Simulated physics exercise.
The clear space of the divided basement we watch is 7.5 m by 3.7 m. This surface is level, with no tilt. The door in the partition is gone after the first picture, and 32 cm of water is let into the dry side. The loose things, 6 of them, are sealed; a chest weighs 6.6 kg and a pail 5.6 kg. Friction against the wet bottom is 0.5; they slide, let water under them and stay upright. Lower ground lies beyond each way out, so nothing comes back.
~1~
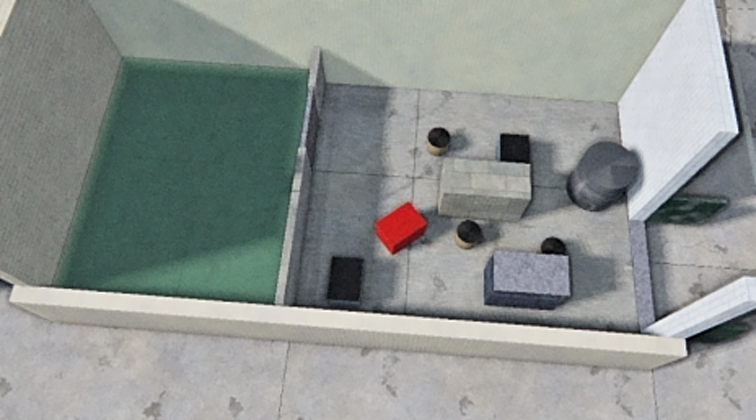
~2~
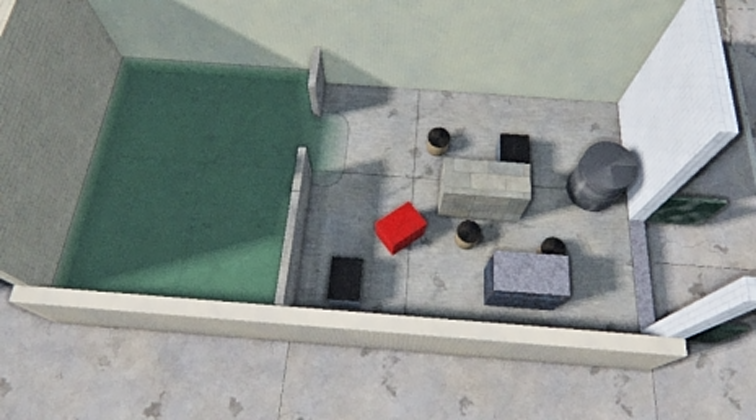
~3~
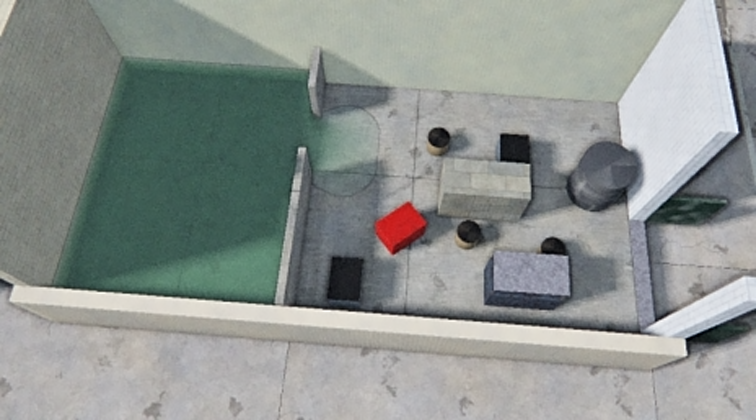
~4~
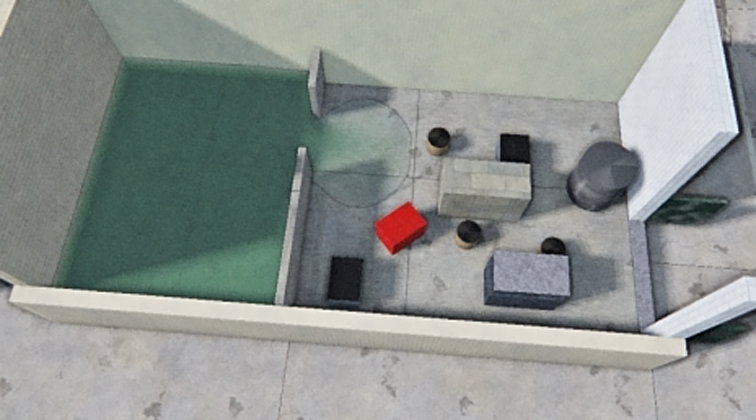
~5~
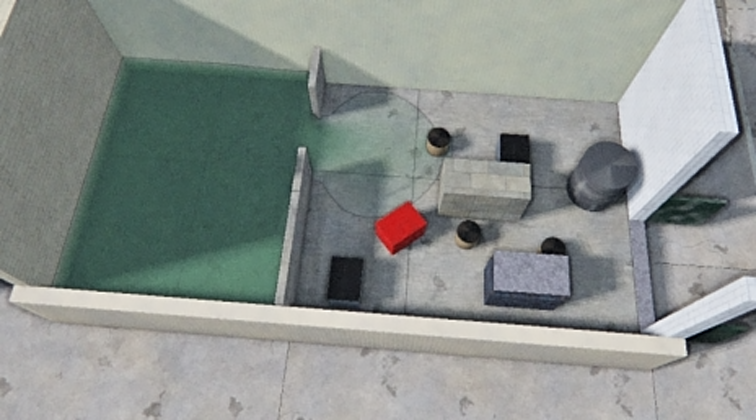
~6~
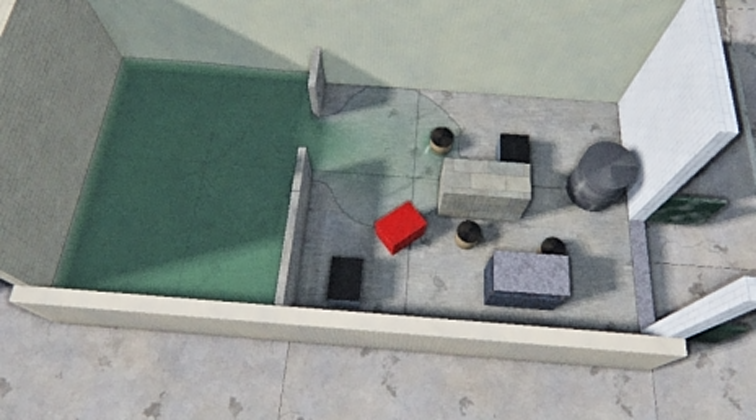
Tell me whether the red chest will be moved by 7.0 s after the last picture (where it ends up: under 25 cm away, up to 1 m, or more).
It ends up somewhat off its start.
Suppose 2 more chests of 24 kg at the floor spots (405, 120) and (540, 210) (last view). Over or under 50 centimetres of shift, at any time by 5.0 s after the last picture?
First one goes beyond it, second one stays within it.
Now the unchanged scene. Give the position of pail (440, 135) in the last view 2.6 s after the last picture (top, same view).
My estimate: Around (581, 131).
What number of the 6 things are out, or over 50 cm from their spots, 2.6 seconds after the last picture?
Count then: 3.
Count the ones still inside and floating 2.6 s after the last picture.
At that moment it comes to 3.
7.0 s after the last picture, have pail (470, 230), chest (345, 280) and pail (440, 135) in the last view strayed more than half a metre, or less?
Going one by one: Within it, beyond it, beyond it.
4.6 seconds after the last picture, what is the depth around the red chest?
About 4 cm.
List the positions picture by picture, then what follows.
The first frame shows the red chest at (401, 223), on the bottom; 11.1 m2 under water; 0 of 6 have shifted.
The second frame shows the red chest at (401, 223) rests on the ground; 11.6 m2 under water; 0 of 6 have shifted.
The third frame shows the red chest at (401, 223), on the bottom; 12.2 m2 under water; 0 of 6 have shifted.
The fourth frame shows the red chest at (401, 223), on the bottom; water covers 13.0 m2; 0 of 6 have shifted.
The fifth frame shows the red chest at (401, 223), on the bottom; 13.8 m2 under water; 0 of 6 have shifted.
The sixth frame shows the red chest at (401, 223) rests on the ground; 14.6 m2 under water; 0 of 6 have shifted.
Then, 0.6 s after the last picture the red chest is near (405, 230), 0.1 m from its start, aground; 0 of 6 are out; 0 afloat.
Then, 2.6 s after the last picture the red chest is near (404, 304), 1.1 m from its start, afloat; 0 of 6 are out; 3 afloat.
Then, 4.6 s after the last picture the red chest is near (353, 285), 1.0 m from its start, aground; 0 of 6 are out; 2 afloat.
Then, 7.0 s after the last picture the red chest is near (358, 245), 0.6 m from its start, afloat; 0 of 6 are out; 6 afloat.
